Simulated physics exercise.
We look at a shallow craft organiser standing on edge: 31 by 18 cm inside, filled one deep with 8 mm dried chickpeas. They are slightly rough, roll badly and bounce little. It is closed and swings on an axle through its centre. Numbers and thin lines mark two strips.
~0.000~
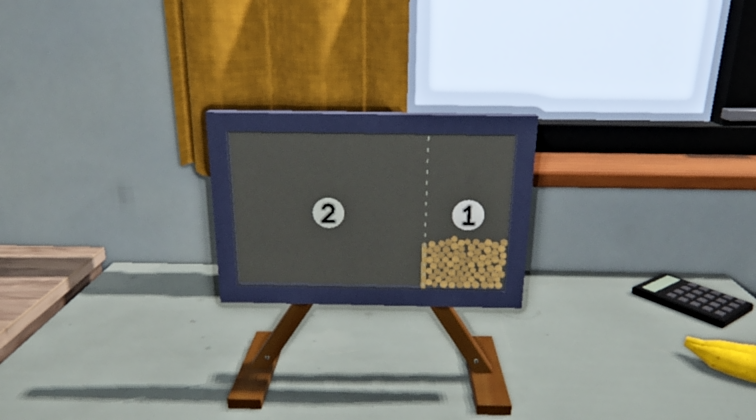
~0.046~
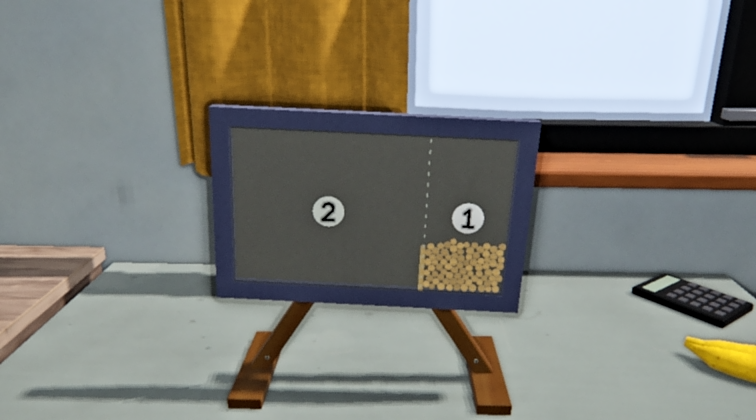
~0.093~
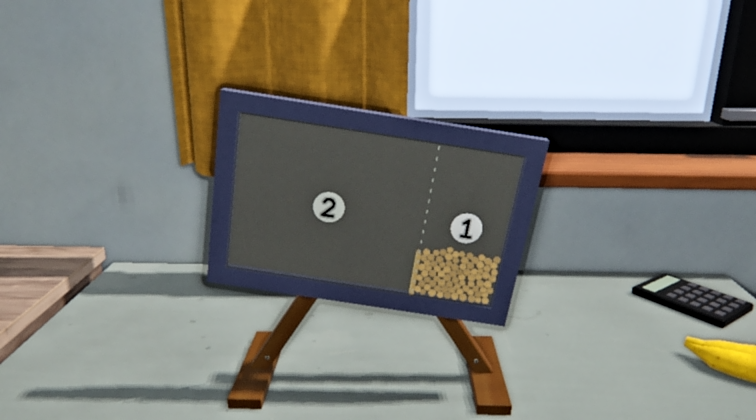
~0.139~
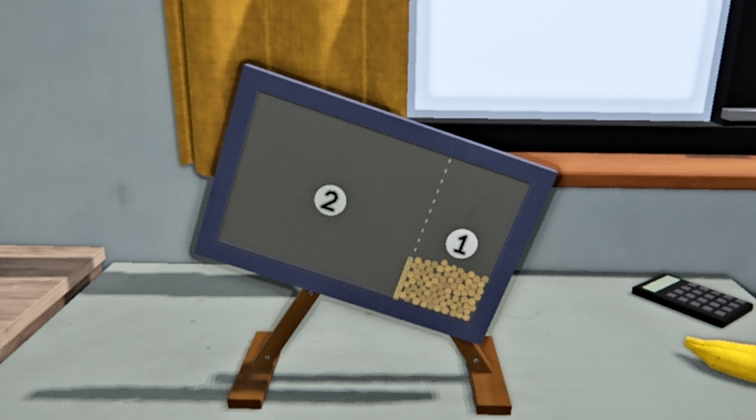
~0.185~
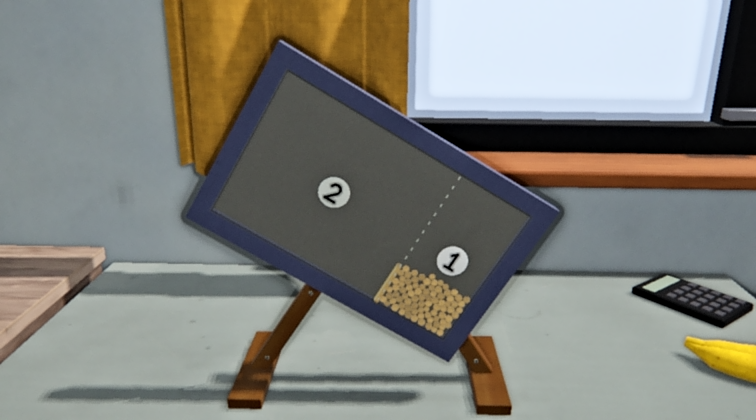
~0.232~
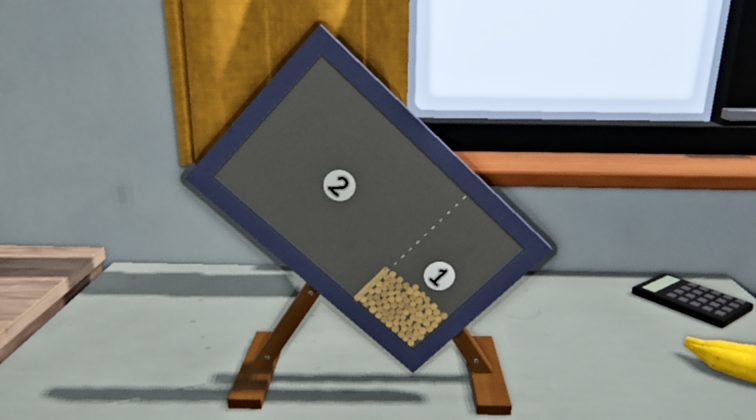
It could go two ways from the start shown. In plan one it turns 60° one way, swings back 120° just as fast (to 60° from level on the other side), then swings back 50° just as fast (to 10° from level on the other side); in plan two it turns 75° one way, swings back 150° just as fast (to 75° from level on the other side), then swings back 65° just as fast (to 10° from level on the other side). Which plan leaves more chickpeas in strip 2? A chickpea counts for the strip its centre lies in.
The second one.
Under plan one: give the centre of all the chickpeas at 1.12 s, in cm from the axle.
Some 9 cm right and 1 cm below.
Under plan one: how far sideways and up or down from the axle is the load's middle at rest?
About 5 cm right and 6 cm below.
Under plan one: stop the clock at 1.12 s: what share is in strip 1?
About 75 per cent.
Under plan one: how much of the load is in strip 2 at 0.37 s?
About 0 per cent.
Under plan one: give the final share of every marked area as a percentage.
Strip 1: 70; strip 2: 30.
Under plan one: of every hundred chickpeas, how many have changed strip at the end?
Some 30 per cent.
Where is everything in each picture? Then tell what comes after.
The first picture shows level; about 80 chickpeas; load centre (466, 264); top chickpea (455, 239); no. 1 (468, 215), no. 2 (329, 213).
The second picture shows turned 2° clockwise; load centre (464, 267); top chickpea (454, 242).
The third picture shows turned 8° clockwise; load centre (457, 276); top chickpea (450, 250); wall ends (419, 253).
The fourth picture shows turned 18° clockwise; load centre (443, 288); top chickpea (418, 261).
The fifth picture shows turned 31° clockwise; load centre (424, 301); top chickpea (406, 269).
The sixth picture shows turned 43° clockwise; load centre (403, 309); top chickpea (392, 275); no. 1 (439, 276), no. 2 (340, 185).
Plan one. 0.37 s, it stands 60° clockwise; the chickpeas' middle is in line with and 12 cm below the centre; no. 1, 100 %.
After 1.12 s, it stands 36° anticlockwise; the chickpeas' middle is 9 cm right of and 1 cm below the centre; no. 1, 75 %, no. 2, 25 %.
After 1.29 s, it stands 10° anticlockwise; the chickpeas' middle is 6 cm right of and 6 cm below the centre; no. 1, 70 %, no. 2, 30 %.
Settled by 1.8 s, it stands 10° anticlockwise; no. 1, 70 %, no. 2, 30 %.
Plan two would end with no. 1, 45 %, no. 2, 55 %.
